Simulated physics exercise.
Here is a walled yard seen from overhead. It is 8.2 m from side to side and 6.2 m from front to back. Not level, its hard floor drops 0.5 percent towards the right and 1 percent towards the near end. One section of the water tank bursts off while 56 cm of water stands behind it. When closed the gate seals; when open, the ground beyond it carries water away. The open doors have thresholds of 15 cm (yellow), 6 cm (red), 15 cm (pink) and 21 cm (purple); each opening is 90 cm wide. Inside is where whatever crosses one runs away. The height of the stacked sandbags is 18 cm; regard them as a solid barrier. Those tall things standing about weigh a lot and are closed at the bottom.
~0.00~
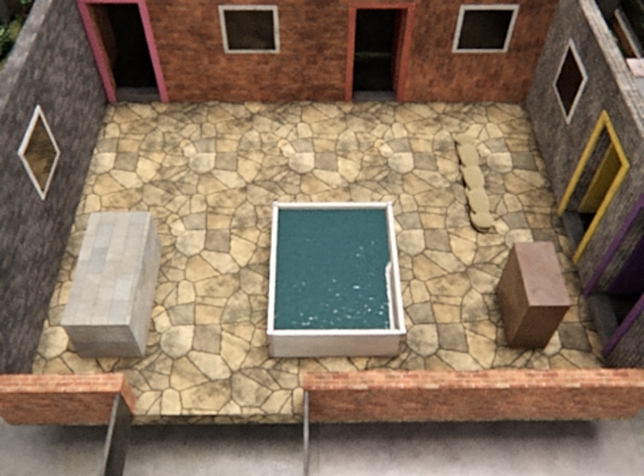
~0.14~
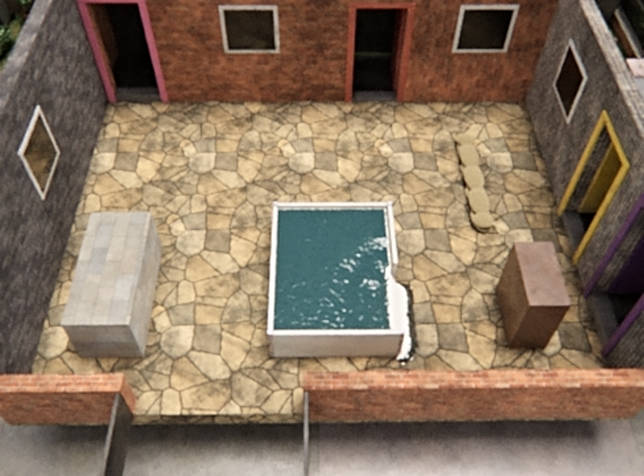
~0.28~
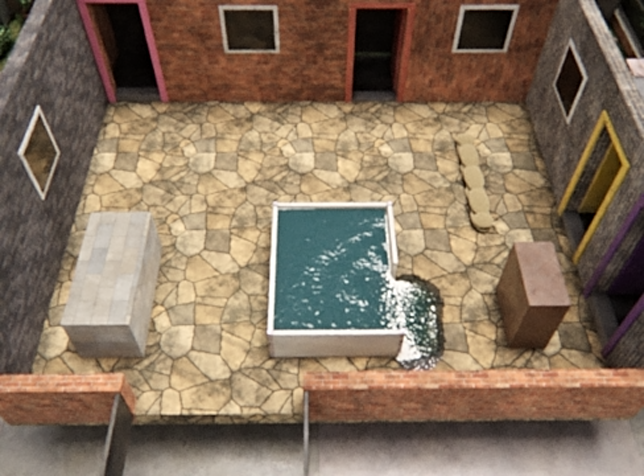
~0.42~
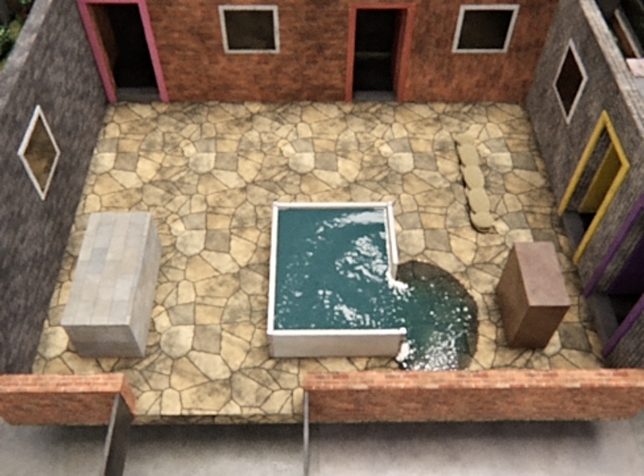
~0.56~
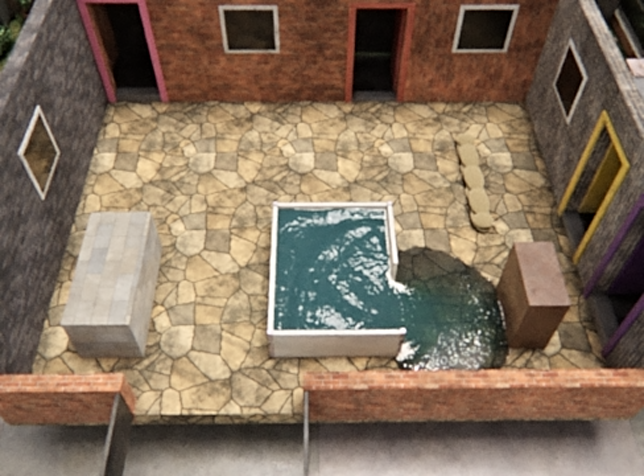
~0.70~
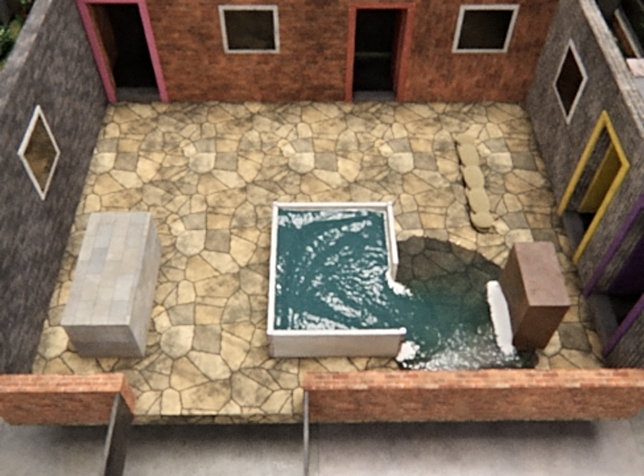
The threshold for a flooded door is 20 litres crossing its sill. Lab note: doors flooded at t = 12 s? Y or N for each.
Yellow door N, red door N, pink door N, purple door N.
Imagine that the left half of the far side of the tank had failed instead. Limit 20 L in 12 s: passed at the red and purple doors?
Then: Red above, purple under.
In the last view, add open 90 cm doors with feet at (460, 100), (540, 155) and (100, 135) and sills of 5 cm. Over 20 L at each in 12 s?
First doorway gets there, second gets there, third falls short.
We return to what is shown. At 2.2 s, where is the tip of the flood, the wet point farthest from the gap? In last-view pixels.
About (539, 161) in the last view.
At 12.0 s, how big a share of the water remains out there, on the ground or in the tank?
96 %.
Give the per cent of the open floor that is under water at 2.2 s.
Wet share: Near 20 percent.
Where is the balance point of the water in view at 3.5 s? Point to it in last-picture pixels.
Near (429, 285).
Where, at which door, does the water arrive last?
The pink door.
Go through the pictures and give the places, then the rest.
The first picture shows still water, 56 cm deep, in the water tank at (334, 266).
In the second picture, water pours out at (394, 312) and has run 0.6 m, to (404, 356); typically 5 cm deep outside, 56 cm at the water tank's back.
In the third picture, water pours out at (394, 313) and has run 0.9 m, to (426, 364); typically 9 cm deep outside, 56 cm at the water tank's back.
In the fourth picture, water pours out at (394, 313) and has run 1.2 m, to (469, 302); typically 7 cm deep outside, 56 cm at the water tank's back.
In the fifth picture, the front is at (506, 348), 1.7 m from the gap at (394, 313); 2.9 m2 of floor is under water; 55 cm left at the back of the water tank.
In the sixth picture, water pours out at (394, 313) and has run 2.1 m, to (530, 363); typically 5 cm deep outside, 48 cm at the water tank's back.
After 1.4 s water covers 10 % of the floor and is deepest (43 cm) near (520, 395); yellow door not reached, red door not reached, pink door not reached, purple door not reached.
After 2.2 s water covers 20 % of the floor and is deepest (42 cm) near (610, 394); yellow door 9 cm at the sill, 0 L in, red door not reached, pink door not reached, purple door 19 cm at the sill, 0 L in.
After 3.5 s water covers 35 % of the floor and is deepest (26 cm) near (610, 394); yellow door 5 cm at the sill, 0 L in, red door not reached, pink door not reached, purple door 17 cm at the sill, 4 L in.
After 7.0 s water covers 60 % of the floor and is deepest (16 cm) near (520, 161); yellow door 9 cm at the sill, 1 L in, red door 5 cm at the sill, 1 L in, pink door not reached, purple door 11 cm at the sill, 4 L in.
After 12.0 s water covers 95 % of the floor and is deepest (11 cm) near (603, 370); yellow door 10 cm at the sill, 1 L in, red door 3 cm at the sill, 1 L in, pink door 3 cm at the sill, 0 L in, purple door 10 cm at the sill, 4 L in.
